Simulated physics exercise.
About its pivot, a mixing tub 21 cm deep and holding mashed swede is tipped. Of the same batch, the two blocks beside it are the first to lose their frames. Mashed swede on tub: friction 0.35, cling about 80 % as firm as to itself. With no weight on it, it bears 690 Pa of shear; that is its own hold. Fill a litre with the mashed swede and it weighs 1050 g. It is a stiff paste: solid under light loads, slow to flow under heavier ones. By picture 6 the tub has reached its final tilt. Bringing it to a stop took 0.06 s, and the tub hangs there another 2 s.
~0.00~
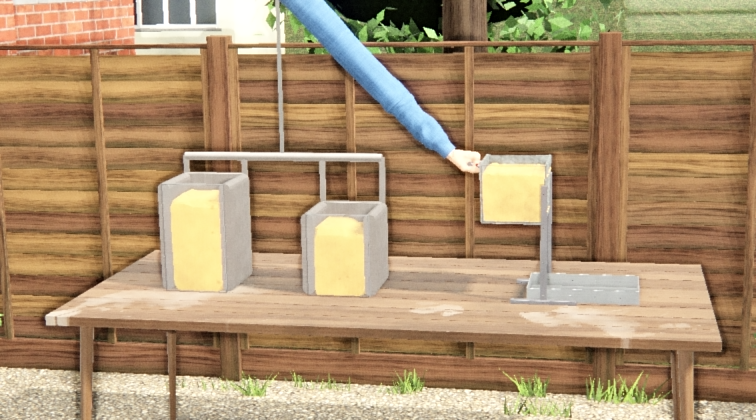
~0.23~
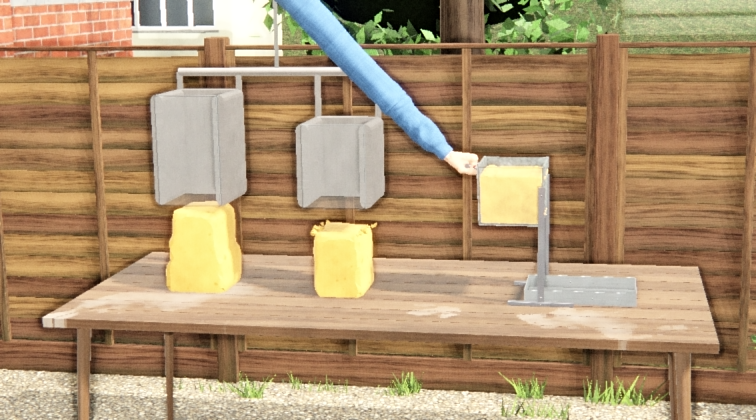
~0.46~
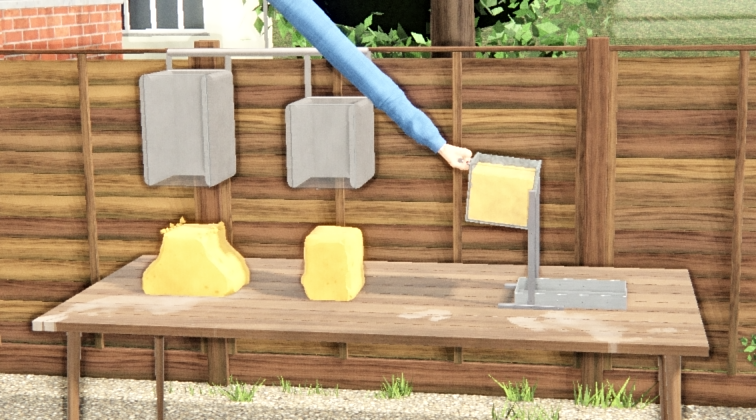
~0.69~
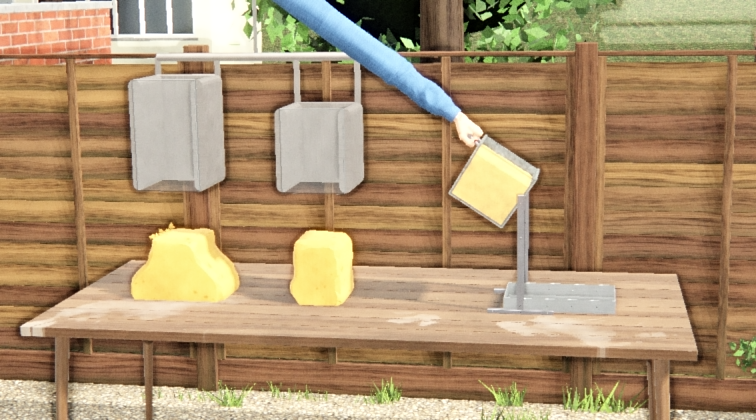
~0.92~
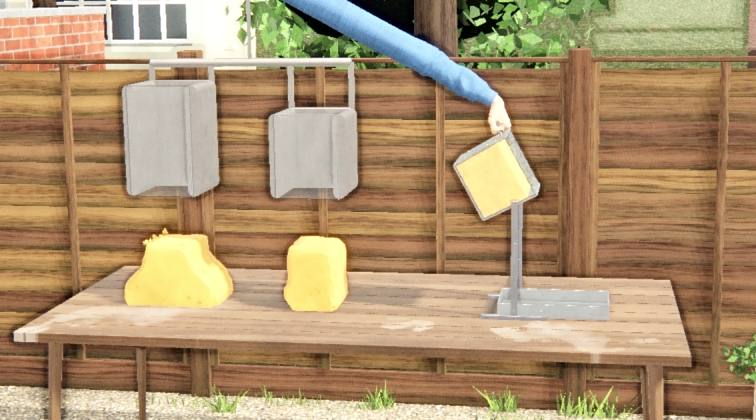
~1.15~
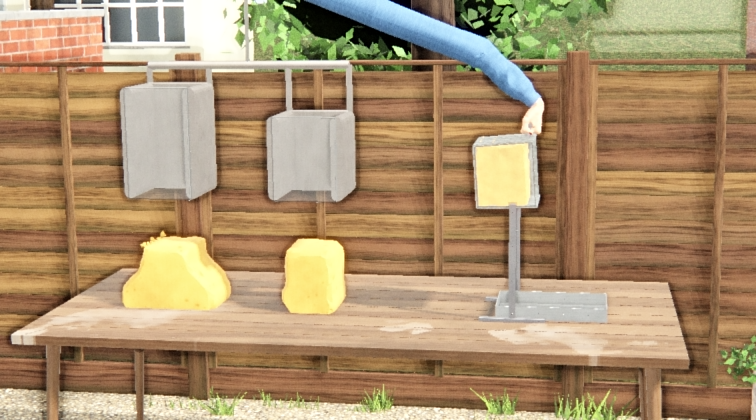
Two grey molds lift off yellow blocks, the left one slumps, and a hand tilts a tub.
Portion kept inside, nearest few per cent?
Near 100 %.
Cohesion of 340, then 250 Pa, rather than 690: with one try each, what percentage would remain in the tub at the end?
Respectively, close to 55 % and close to 45 %.
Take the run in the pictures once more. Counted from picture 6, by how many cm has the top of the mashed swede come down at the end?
Roughly 0 cm.
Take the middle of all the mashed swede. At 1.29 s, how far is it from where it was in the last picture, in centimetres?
0 cm.
After 1.29 s, the tub is at 87 degrees and holds 100 %.
After 1.46 s, the tub is at 87 degrees and holds 100 %.
After 1.63 s, the tub is at 87 degrees and holds 100 %.
After 1.80 s, the tub is at 87 degrees and holds 100 %.
After 3.15 s, the tub is at 87 degrees and holds 100 %.
